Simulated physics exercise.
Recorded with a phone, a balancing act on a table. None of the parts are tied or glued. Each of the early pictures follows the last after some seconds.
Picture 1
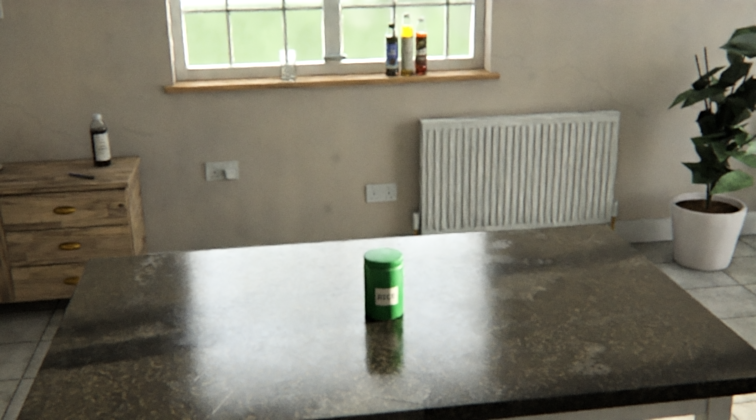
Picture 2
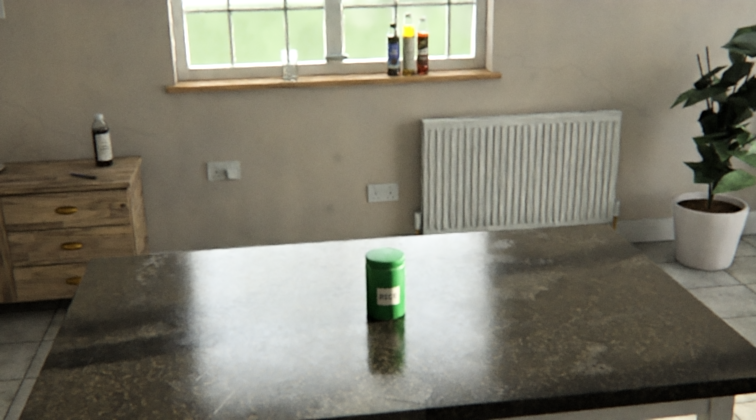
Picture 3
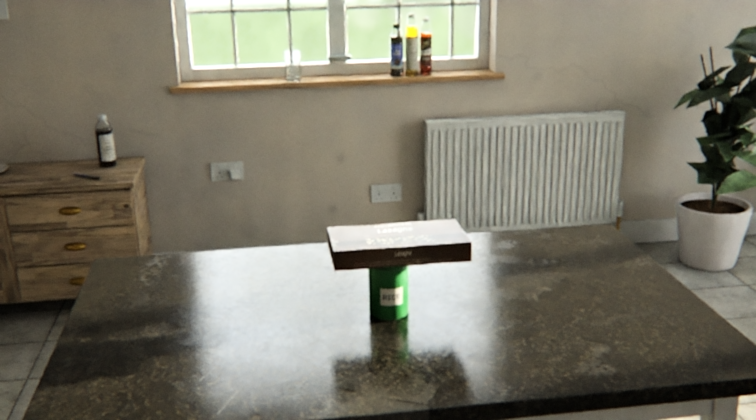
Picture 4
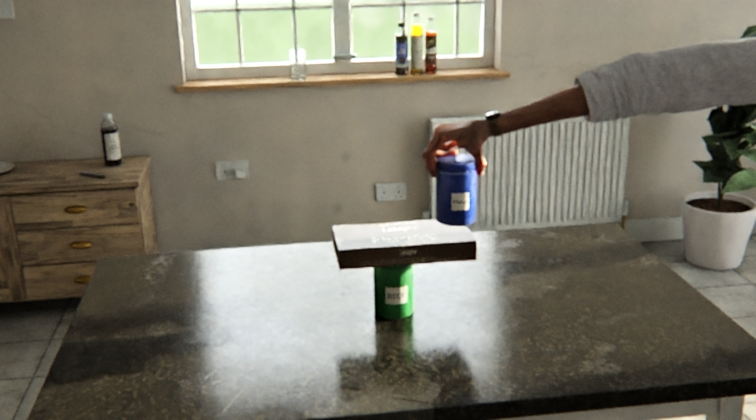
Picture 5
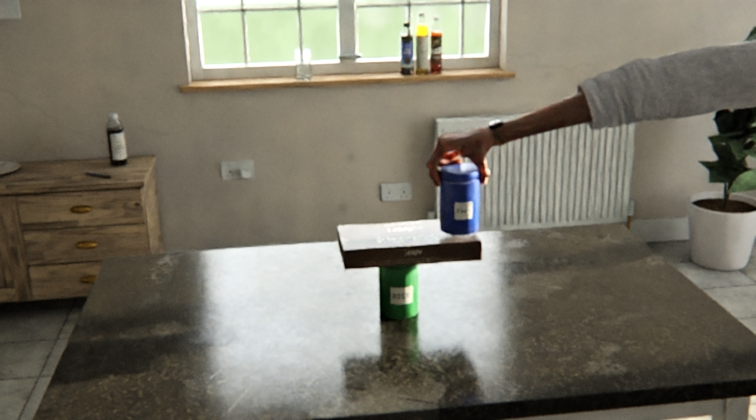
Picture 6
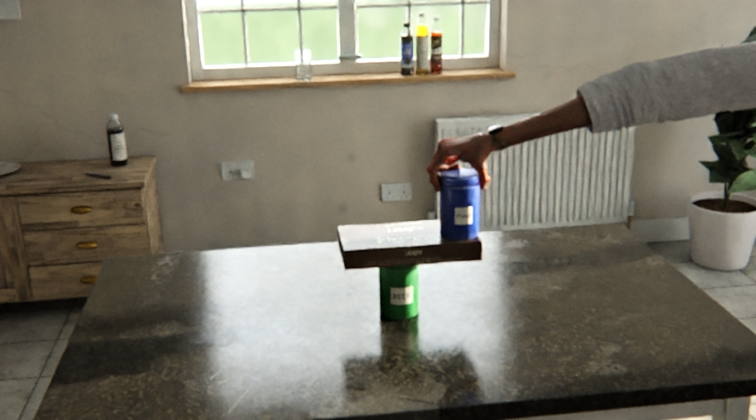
On a dark stone table in a room with a window and a radiator, a green jar stands alone, then a flat, box-like object appears balanced across its top. A hand reaches in from the right with a blue jar, lowers it onto the object's right end and keeps hold of it.
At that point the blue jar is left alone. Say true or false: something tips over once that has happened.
True - something tips over.
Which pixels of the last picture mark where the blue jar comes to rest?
Roughly pixel (532, 299) in the last picture.
Then, 0.30 s after the last picture, blue jar now fallen; brown packet tipped 38° from how it was.
Then, 0.40 s after the last picture, brown packet tipped 69° from how it was.
Then, 0.70 s after the last picture, brown packet on its side.
Then, 1.00 s after the last picture, brown packet now fallen.
At rest, fallen, blue jar and brown packet; green jar in place. Seen from the same camera at the end, blue jar near (532, 299). The stack gives way.
